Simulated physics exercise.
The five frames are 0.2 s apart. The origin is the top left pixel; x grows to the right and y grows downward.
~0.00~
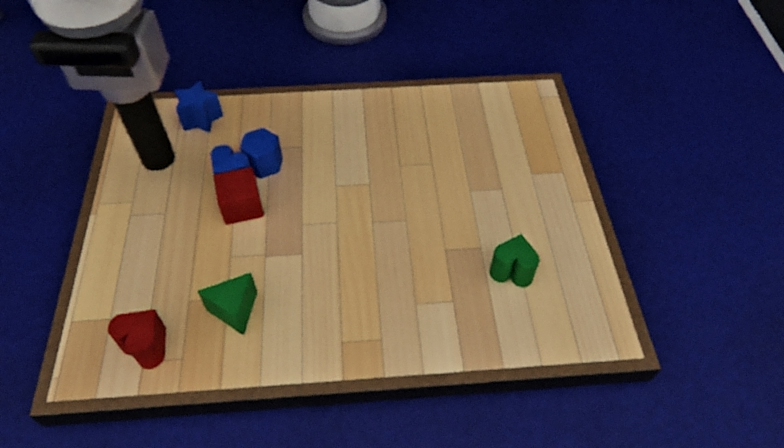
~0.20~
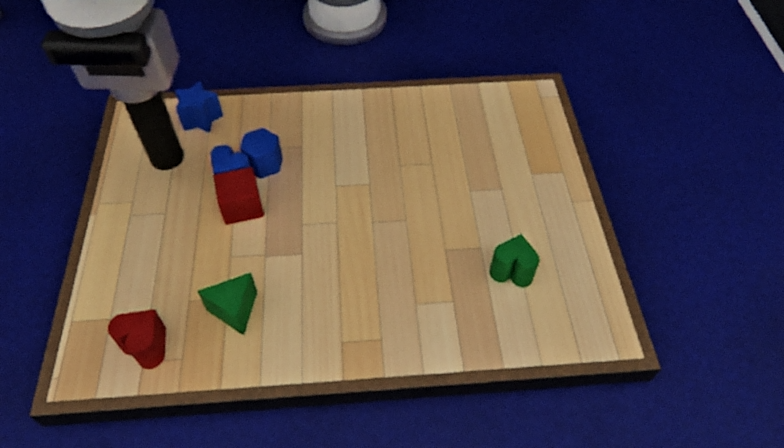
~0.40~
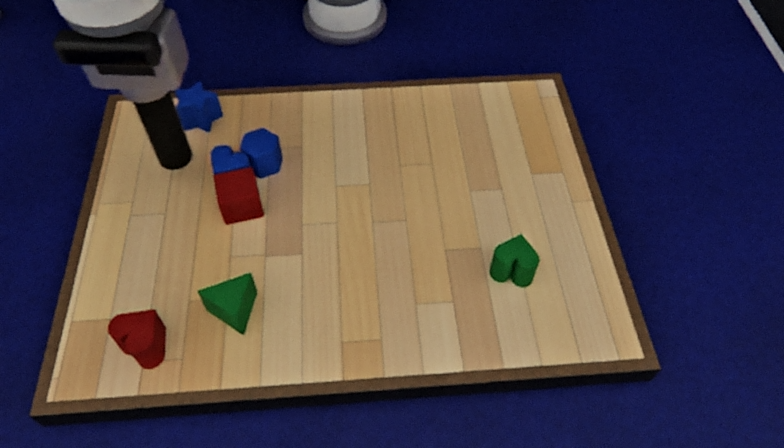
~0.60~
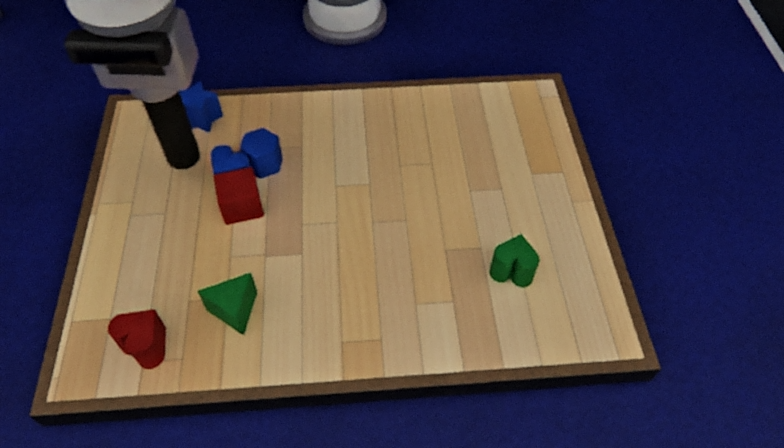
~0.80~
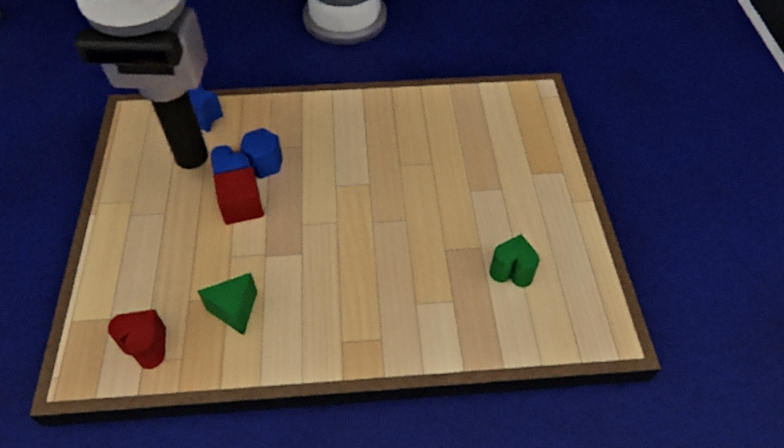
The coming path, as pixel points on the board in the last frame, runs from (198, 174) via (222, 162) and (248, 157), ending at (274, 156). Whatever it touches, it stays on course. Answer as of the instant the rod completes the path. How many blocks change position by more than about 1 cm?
I predict two.
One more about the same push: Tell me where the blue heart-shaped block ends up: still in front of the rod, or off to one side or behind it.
The rod will have lost it.
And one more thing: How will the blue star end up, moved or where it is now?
By the time the path is finished, it has hardly shifted at all.
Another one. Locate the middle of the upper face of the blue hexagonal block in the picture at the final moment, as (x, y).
My estimate: (302, 138).
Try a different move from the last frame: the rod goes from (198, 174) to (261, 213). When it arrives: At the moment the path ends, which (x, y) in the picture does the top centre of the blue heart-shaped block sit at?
The answer is (268, 166).
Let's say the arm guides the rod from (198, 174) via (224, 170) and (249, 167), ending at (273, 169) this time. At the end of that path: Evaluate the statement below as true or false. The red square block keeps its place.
That statement is not accurate.
The first path, step by step. Halfway along, rod at (231, 142); blue heart-shaped block at (249, 153), turned 55° clockwise; blue hexagonal block at (281, 138), turned 25° anticlockwise.
At the end, rod at (270, 139); blue star unmoved; blue heart-shaped block at (268, 157), turned 95° clockwise; red square block at (238, 188), turned 20° clockwise; blue hexagonal block at (302, 138), turned 55° anticlockwise.
